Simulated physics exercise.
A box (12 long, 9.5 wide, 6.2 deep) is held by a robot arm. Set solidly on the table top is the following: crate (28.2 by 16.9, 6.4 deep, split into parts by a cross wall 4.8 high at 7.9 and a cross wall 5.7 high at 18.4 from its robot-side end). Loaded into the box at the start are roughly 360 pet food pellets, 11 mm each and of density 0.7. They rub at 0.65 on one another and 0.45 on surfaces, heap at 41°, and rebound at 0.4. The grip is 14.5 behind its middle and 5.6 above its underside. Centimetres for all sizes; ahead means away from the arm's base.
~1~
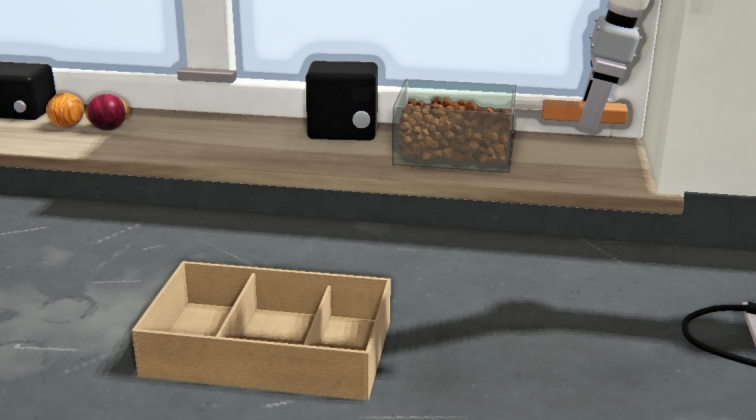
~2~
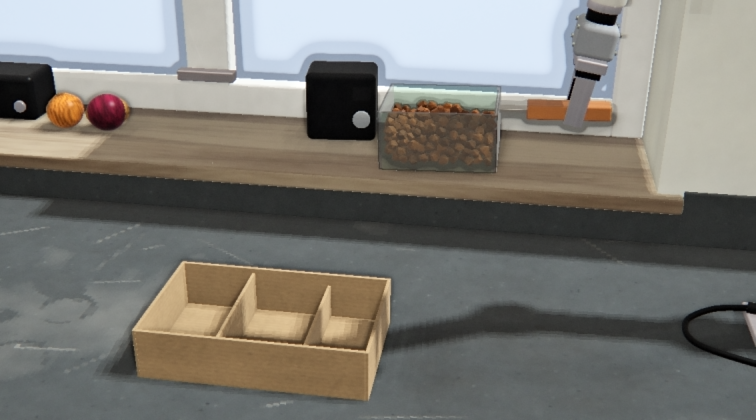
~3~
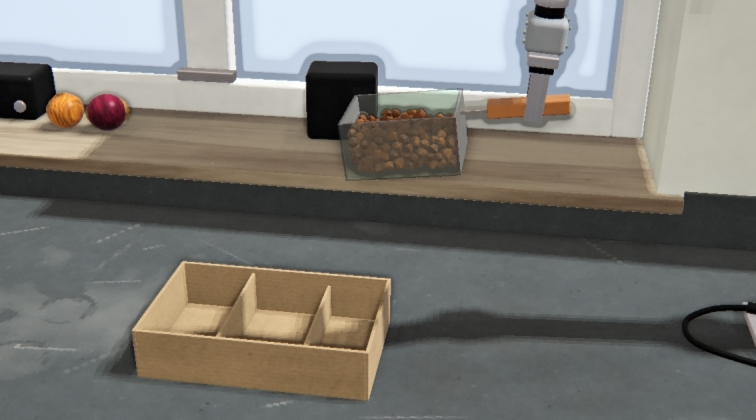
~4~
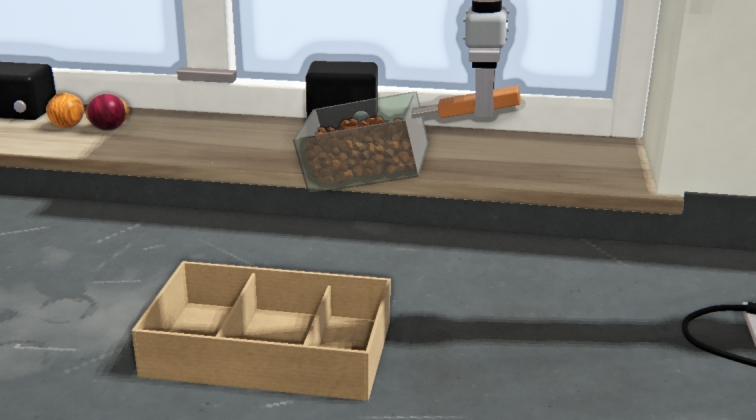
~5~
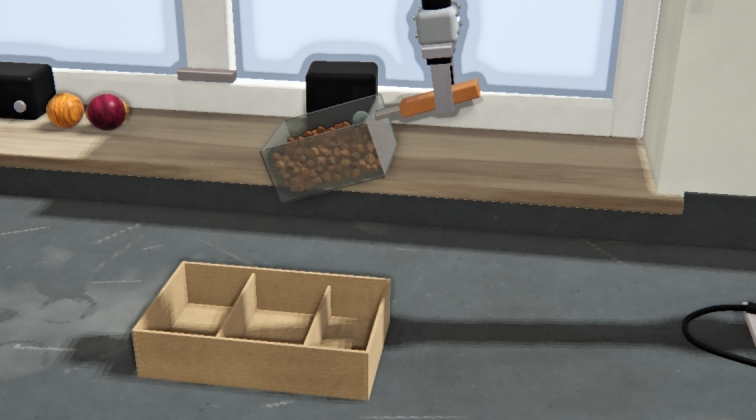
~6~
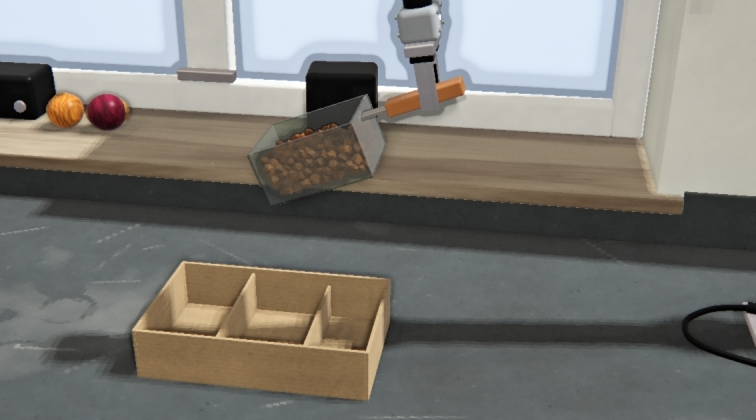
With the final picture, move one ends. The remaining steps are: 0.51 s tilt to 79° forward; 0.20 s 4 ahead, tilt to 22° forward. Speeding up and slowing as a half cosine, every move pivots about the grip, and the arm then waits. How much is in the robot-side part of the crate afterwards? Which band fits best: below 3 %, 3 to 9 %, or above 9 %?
Best fit: Below 3 %.
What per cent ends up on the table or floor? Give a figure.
Estimate: Close to 10 %.
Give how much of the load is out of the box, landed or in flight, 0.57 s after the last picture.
Share gone by then: Near 0 %.
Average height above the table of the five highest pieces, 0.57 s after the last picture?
Around 26 cm, I reckon.
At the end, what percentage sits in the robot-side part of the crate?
Estimate: Near 0 %.
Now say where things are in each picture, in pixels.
The first frame shows box floor at (454, 148), level; upper third of the load around (450, 119), from x 405 to 505, top at y 100; 365 in the box.
The second frame shows box floor at (441, 151), tilted 2° forward; upper third of the load around (439, 122), from x 390 to 490, top at y 105.
The third frame shows box floor at (408, 157), tilted 7° forward; upper third of the load around (412, 129), from x 350 to 460, top at y 115.
The fourth frame shows box floor at (369, 165), tilted 14° forward; upper third of the load around (378, 136), from x 310 to 420, top at y 120.
The fifth frame shows box floor at (340, 170), tilted 19° forward; upper third of the load around (351, 141), from x 275 to 390, top at y 125.
The sixth frame shows box floor at (329, 172), tilted 21° forward; upper third of the load around (341, 143), from x 265 to 375, top at y 125; 365 in the box.
Then, 0.28 s later, tilted 55° forward, highest piece 27 above the table; 365 in the box.
Then, 0.57 s later, tilted 68° forward, highest piece 26 above the table; 364 in the box, 1 in flight or on a rim.
Then, 0.91 s later, tilted 22° forward, highest piece 31 above the table; 299 in the box, 1 in the robot-side part, 65 in flight or on a rim.
Then, 1.96 s later, tilted 22° forward, highest piece 30 above the table; 298 in the box, 39 on the table or floor, 27 in the far-side part, 1 in the robot-side part.
At rest, 298 in the box, 39 on the table or floor, 27 in the far-side part, 1 in the robot-side part. That is 0 % in the robot-side part of the crate.
